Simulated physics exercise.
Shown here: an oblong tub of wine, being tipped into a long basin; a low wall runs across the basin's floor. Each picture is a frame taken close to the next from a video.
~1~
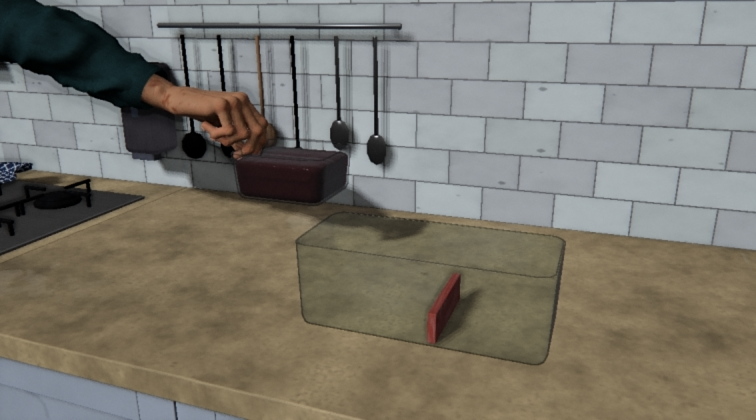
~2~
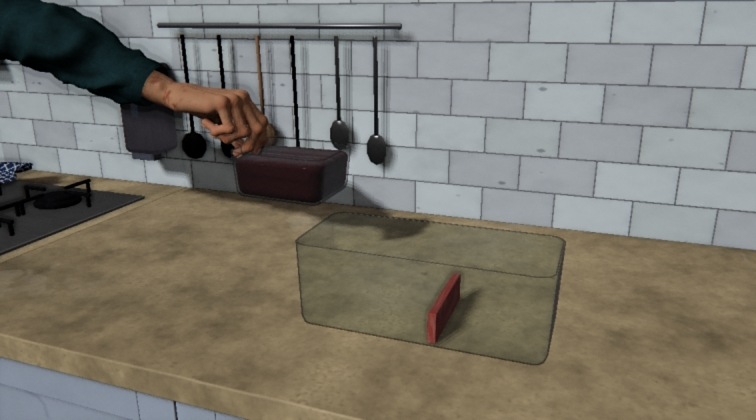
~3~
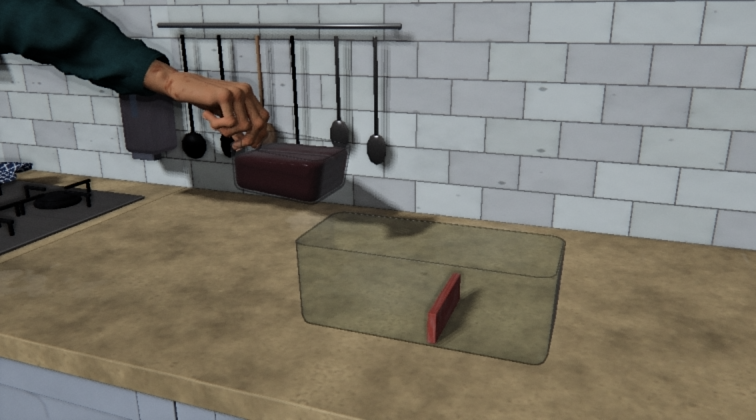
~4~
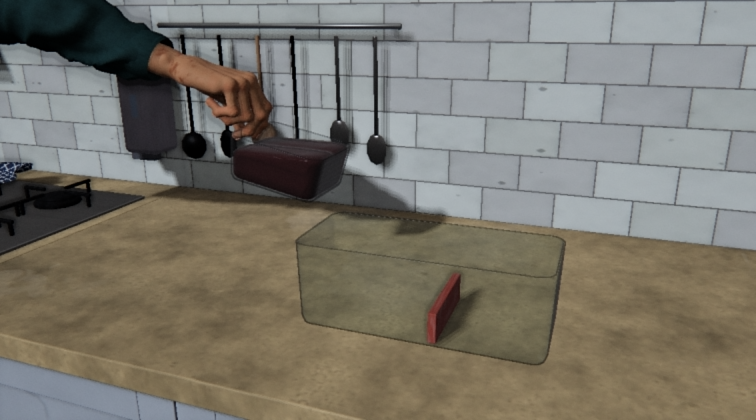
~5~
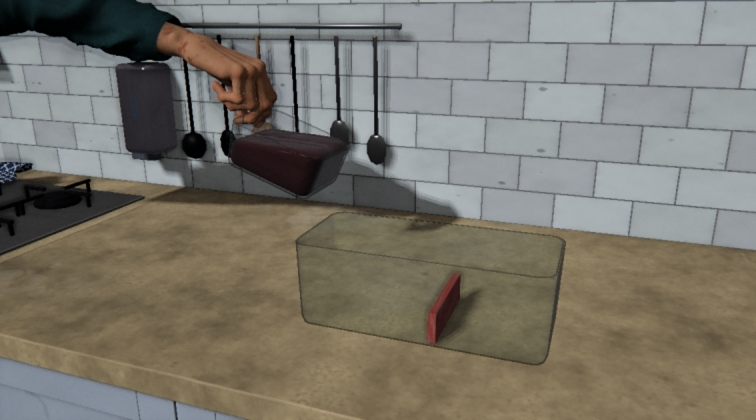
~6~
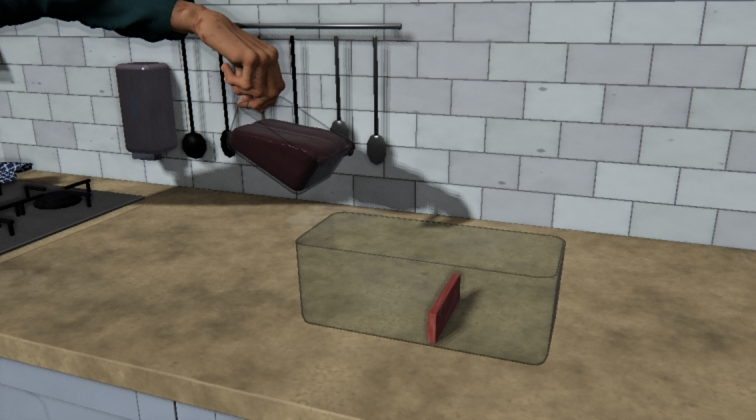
On a kitchen counter, a clear long basin with a low red wall across its floor sits near a stovetop, while a hand above and to the left holds a dark red oblong tub level, then gradually tilts it rightward.
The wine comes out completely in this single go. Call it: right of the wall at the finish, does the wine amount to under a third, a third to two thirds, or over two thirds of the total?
Under a third of the total.
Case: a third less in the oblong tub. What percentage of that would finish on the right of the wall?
My estimate is about 5 percent.
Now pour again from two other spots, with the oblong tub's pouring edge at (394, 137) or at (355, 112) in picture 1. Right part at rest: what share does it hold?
First try: About 70 %; second try: About 55 %.
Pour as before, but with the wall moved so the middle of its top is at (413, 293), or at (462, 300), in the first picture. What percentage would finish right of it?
Result: 60 % first, 15 % second.
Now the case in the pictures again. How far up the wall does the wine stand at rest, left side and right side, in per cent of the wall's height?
It settles around 50 on the left side and around 10 on the right side.
A moment on, the oblong tub is tipped on its side and 28 per cent is still to pour, 18 is left of the wall and 0 right of it.
Next, the oblong tub is tipped on its side and 3 per cent is still to pour, 81 is left of the wall and 4 right of it.
Then the oblong tub is tipped on its side and 0 per cent is still to pour, 72 is left of the wall and 6 right of it.
Later the oblong tub is tipped on its side and 0 per cent is still to pour, 82 is left of the wall and 7 right of it.
At rest 81 per cent lies left of the wall, 8 right of it and 11 outside.
